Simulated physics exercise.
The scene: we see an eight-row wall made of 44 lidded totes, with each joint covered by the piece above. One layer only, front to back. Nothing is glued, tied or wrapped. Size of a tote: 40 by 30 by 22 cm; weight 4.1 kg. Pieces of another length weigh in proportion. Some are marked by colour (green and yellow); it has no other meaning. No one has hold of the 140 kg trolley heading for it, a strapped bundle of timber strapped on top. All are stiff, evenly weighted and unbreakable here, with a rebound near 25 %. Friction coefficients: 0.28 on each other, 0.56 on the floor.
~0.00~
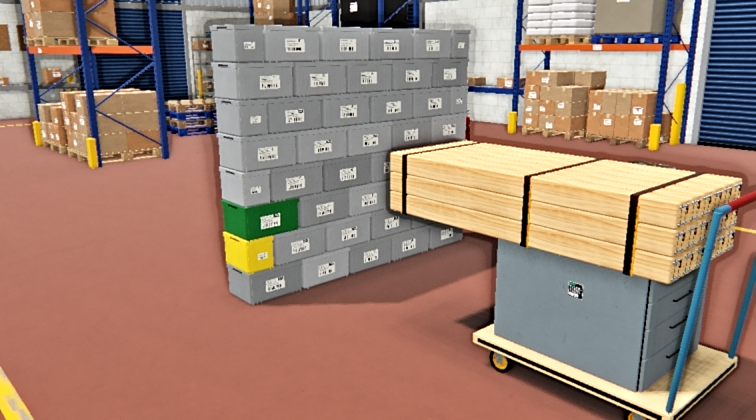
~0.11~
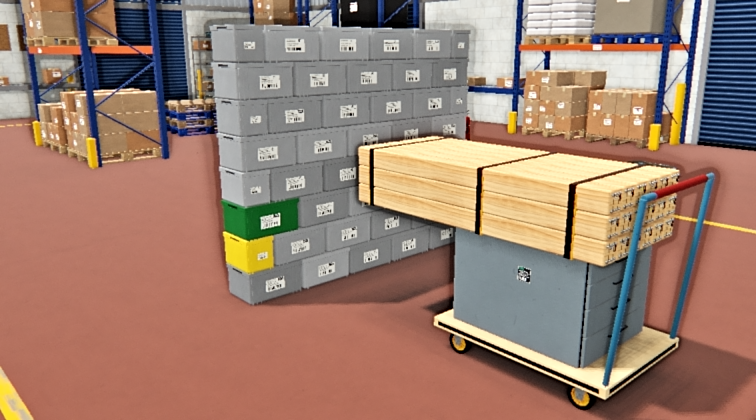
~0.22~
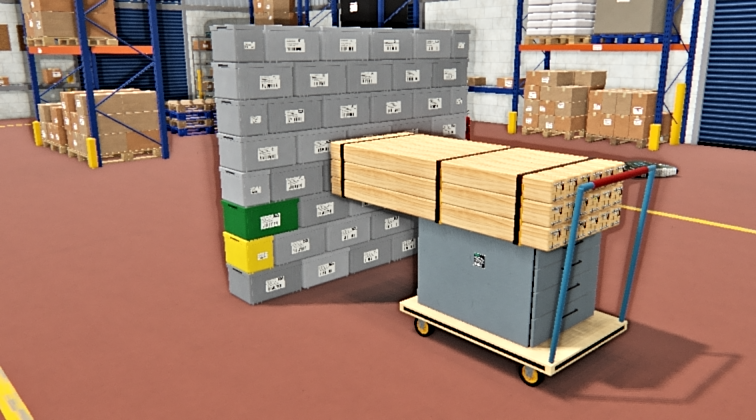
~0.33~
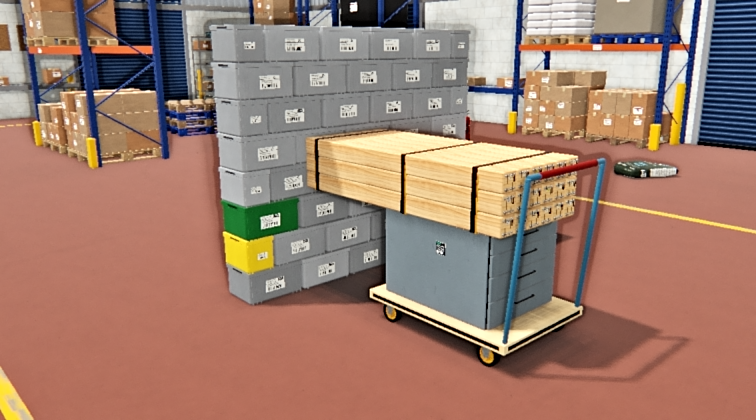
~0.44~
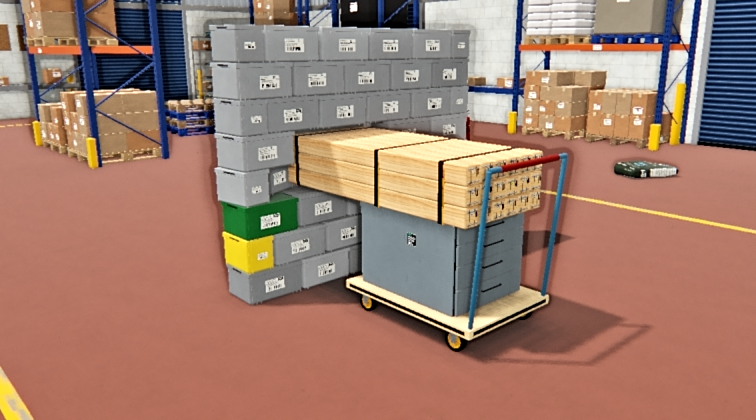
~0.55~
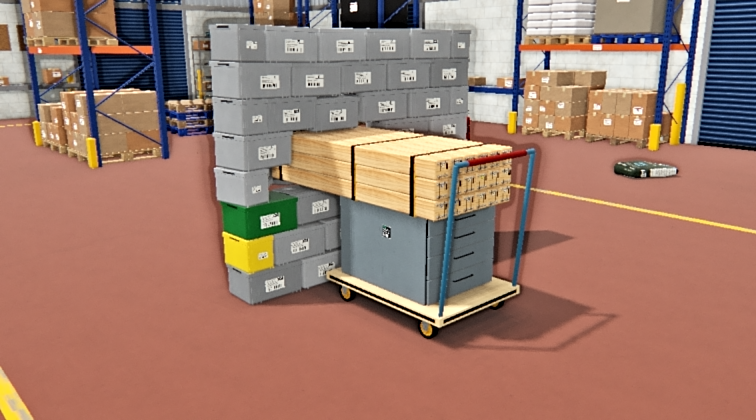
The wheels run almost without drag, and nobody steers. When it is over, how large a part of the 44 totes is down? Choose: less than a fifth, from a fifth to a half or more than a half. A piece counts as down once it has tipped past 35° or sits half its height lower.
Ending down: Less than a fifth.
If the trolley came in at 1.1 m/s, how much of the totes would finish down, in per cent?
Then about 50 per cent.
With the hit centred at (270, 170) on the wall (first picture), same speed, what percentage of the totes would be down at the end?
In that case about 20 per cent.
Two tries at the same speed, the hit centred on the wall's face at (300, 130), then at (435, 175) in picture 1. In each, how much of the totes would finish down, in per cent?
About 20 then 20 per cent.
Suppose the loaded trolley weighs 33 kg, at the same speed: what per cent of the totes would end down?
Then about 0 per cent.
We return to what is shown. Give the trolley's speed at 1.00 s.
Roughly 0.7 m/s.
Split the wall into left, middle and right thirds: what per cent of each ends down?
Left 10, middle 20, right 0 per cent.
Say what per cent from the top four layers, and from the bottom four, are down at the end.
Top 10, bottom 0 per cent.
Around 0.64 s, load 62 cm past the wall's line, still rolling; 1 of the 44 totes down.
Around 0.82 s, load 88 cm past the wall's line, still rolling; 3 of the 44 totes down; green tote displaced 27 mm.
Around 1.00 s, load 1.03 m past the wall's line, still rolling; 3 of the 44 totes down; green tote displaced 45 mm.
Around 1.26 s, load 1.14 m past the wall's line, still rolling; 3 of the 44 totes down; green tote displaced 6 cm.
Finally (1.9 s), load 1.15 m past the wall's line, stopped; 3 of the 44 totes down; green tote displaced 7 cm; yellow tote displaced 18 mm. That is 7 per cent. Seen by the last camera, middles, green tote near (255, 213), yellow tote near (247, 249).
